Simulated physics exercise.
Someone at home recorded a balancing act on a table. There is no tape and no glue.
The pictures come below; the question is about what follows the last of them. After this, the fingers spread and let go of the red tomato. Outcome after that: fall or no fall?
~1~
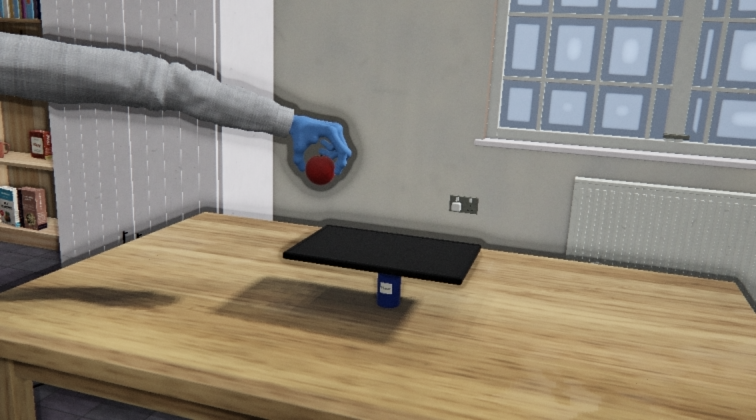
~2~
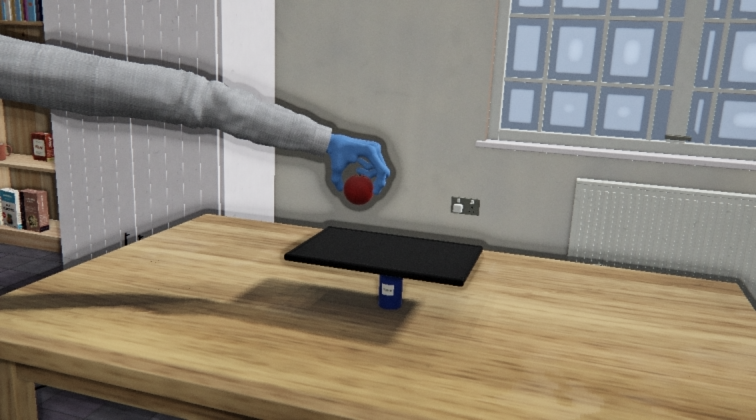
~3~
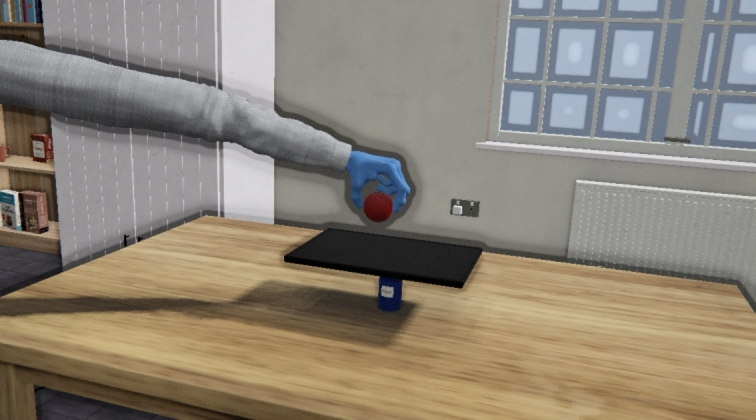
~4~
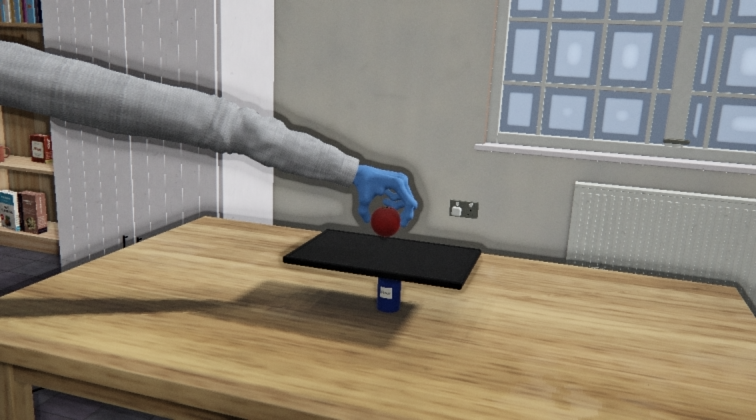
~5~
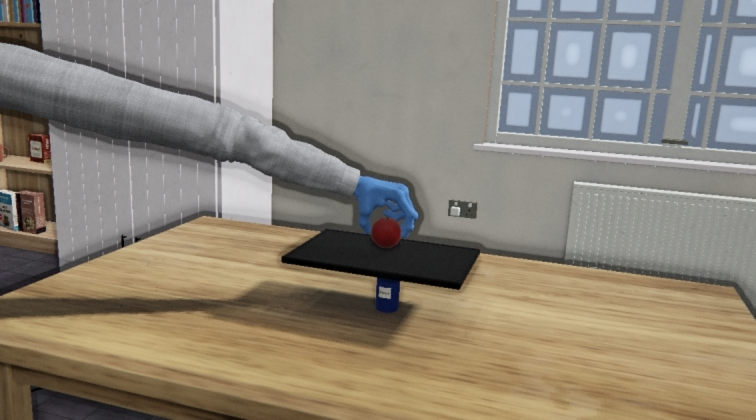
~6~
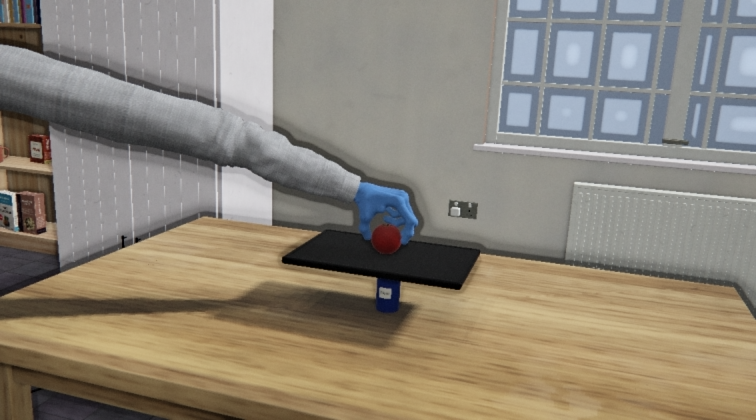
No fall.
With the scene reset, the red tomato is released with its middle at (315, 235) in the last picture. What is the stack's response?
Result: The stack tips over.
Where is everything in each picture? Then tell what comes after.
Coming down; red tomato (320, 170); blue shaker (389, 280), in the first picture.
Coming down; red tomato (359, 190); blue shaker (391, 281), in the second picture.
Coming down; red tomato (378, 207); blue shaker (391, 283), in the third picture.
Coming down; red tomato (386, 222); blue shaker (390, 284), in the fourth picture.
Coming down; red tomato (386, 233); blue shaker (388, 284), in the fifth picture.
In place under the hand; red tomato (386, 239); blue shaker (389, 285), in the sixth picture.
Then, 0.20 s on from there, no change.
Then, 0.40 s on from there, red tomato resting near (386, 239).
In the end, all 3 unmoved. At the end, from the last picture's camera, red tomato near (386, 239). The stack keeps its balance.
